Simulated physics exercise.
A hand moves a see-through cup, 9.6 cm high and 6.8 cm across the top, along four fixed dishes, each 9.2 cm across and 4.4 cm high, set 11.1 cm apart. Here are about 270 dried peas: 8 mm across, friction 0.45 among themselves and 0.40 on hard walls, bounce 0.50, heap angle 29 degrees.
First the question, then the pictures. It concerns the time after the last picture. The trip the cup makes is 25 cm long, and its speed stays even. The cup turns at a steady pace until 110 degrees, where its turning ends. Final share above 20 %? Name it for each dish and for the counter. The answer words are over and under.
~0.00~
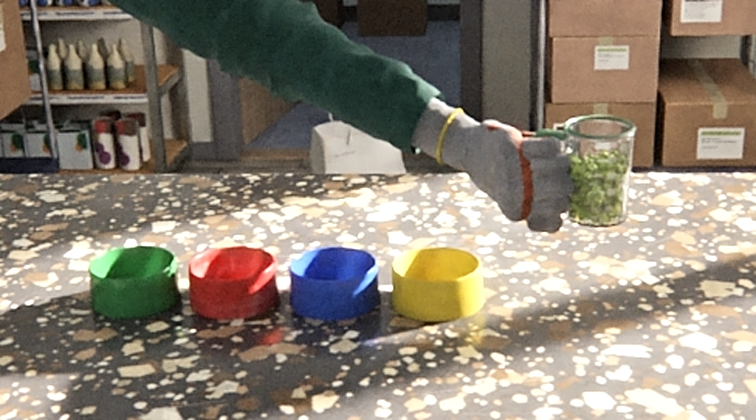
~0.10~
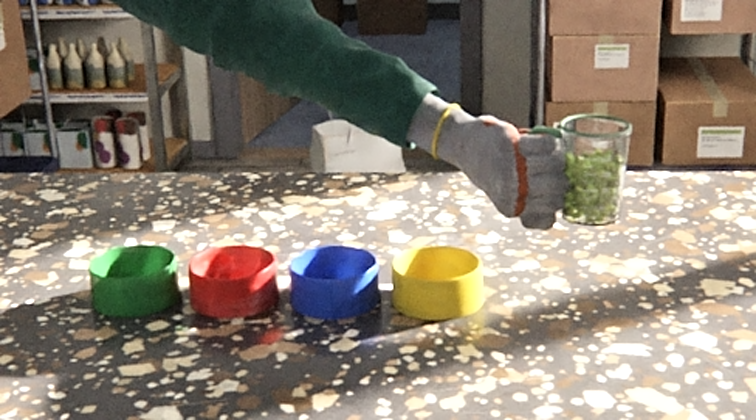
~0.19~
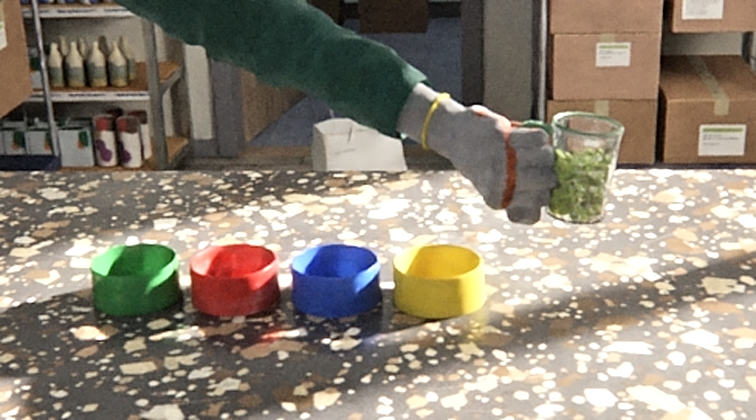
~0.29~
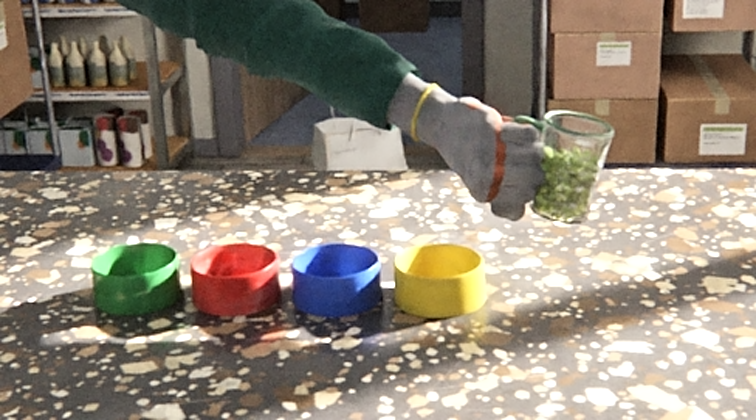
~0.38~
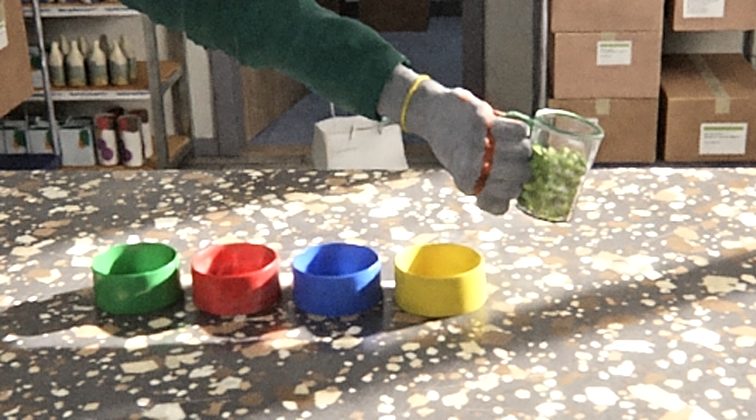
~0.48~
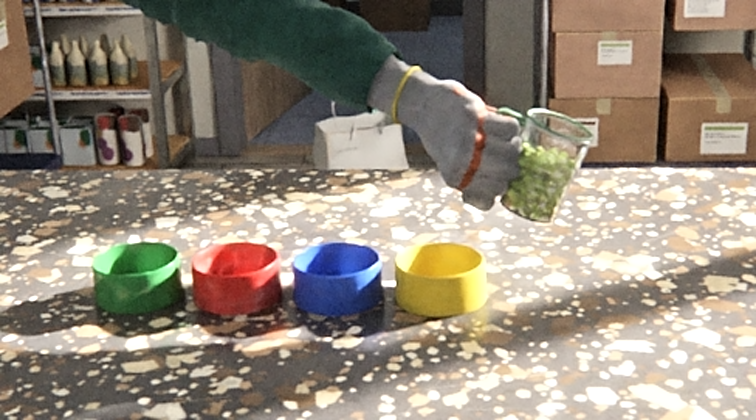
Red: Under. Blue: Under. Green: Under. Yellow: Over. Counter: Under.
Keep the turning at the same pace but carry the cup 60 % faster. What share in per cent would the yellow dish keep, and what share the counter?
Yellow: 100; counter: 0.
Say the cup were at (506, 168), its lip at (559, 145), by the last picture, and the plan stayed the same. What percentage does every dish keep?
Kept per dish: Red = 0, blue = 0, green = 0, yellow = 100.
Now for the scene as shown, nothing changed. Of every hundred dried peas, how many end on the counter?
0 per cent.
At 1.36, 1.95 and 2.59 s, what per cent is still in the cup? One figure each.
It goes roughly like this: 100, 100, 35 per cent.
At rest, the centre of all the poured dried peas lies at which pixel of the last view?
Estimated resting centre: Around (438, 279).
After 1.36 s, tilt 62 degrees; cup holds 100 %.
After 1.95 s, tilt 90 degrees; cup holds 100 %.
After 2.59 s, tilt 110 degrees; cup holds 35 %, yellow 60 %.
At rest (3.5 s), red 0 %, blue 0 %, green 0 %, yellow 100 %, counter 0 %.
